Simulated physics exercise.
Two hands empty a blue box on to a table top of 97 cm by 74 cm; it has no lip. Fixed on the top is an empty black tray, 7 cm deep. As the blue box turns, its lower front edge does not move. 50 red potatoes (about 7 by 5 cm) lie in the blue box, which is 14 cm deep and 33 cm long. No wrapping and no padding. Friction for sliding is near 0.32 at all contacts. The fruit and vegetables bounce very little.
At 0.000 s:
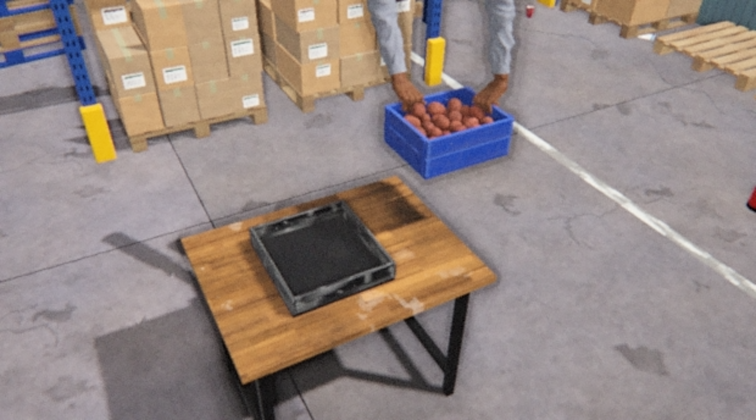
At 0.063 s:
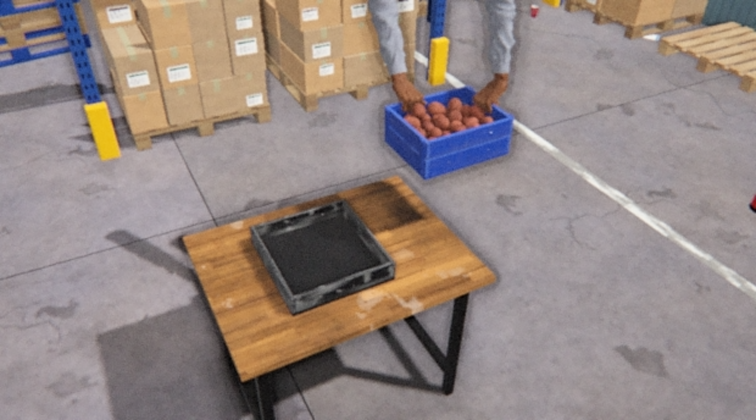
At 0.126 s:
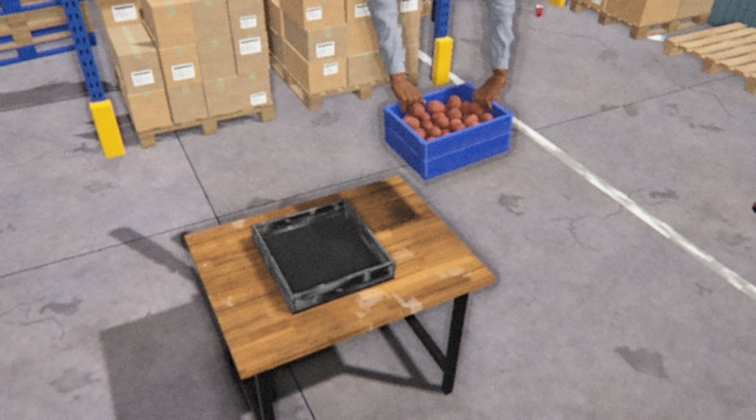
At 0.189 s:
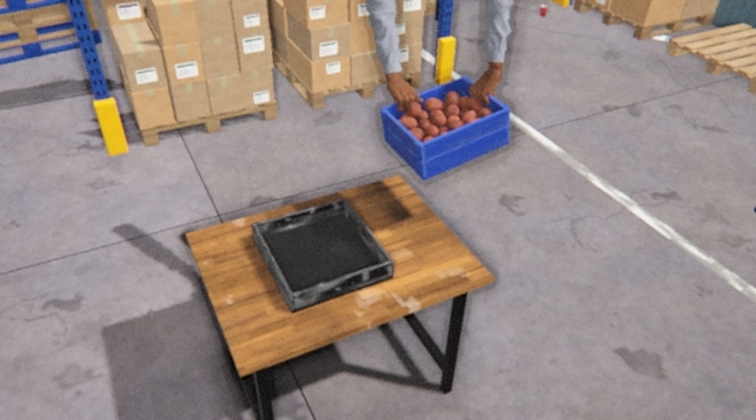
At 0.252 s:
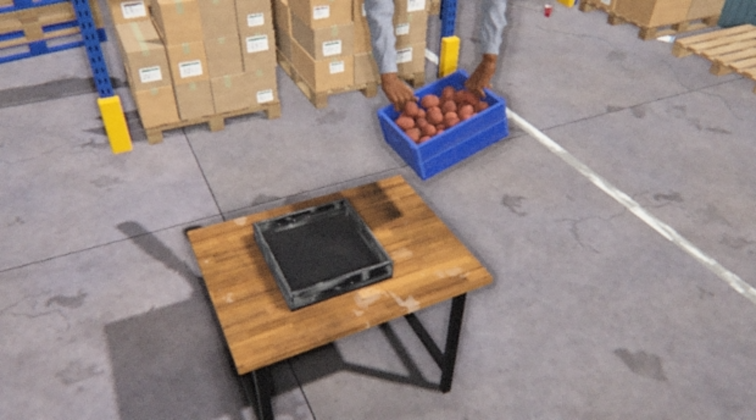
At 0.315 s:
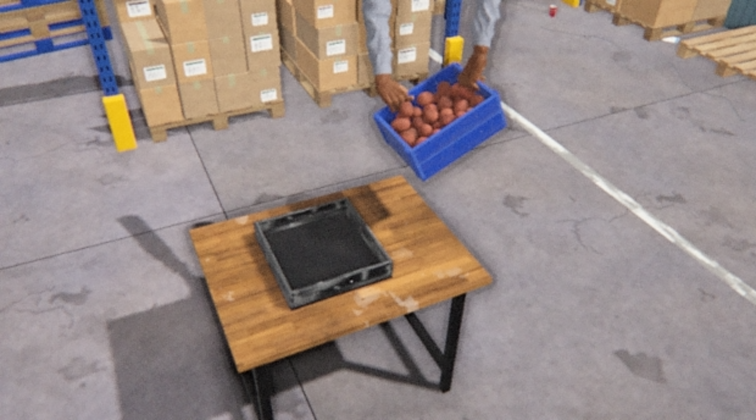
In a warehouse, two hands gradually tilting a blue box of red potatoes beyond a wooden table holding a black tray.
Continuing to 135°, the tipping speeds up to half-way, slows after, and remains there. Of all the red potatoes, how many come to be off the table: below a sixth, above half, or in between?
Below one in six of the load off the table.
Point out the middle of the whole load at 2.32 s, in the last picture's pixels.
The centre sits near (315, 253).
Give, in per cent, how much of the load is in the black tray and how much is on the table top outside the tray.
Roughly 100 and 0 per cent.
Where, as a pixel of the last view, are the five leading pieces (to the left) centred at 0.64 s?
(378, 146).
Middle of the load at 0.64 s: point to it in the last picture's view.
Near (398, 123) in pixels.
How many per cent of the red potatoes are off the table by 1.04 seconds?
Estimated fraction: Some 0 percent.
After 0.64 s, tilt 78°; 50 still in the blue box.
After 1.04 s, tilt 131°; 7 still in the blue box, 24 in the black tray, 1 on the table top outside the tray and 18 in the air.
After 1.60 s, tilt 135°; 49 in the black tray and 1 over the table's other edges.
Final count (at 2.32 s), 49 in the black tray and 1 over the table's other edges. Asked share, 1 of 50, 2 per cent.
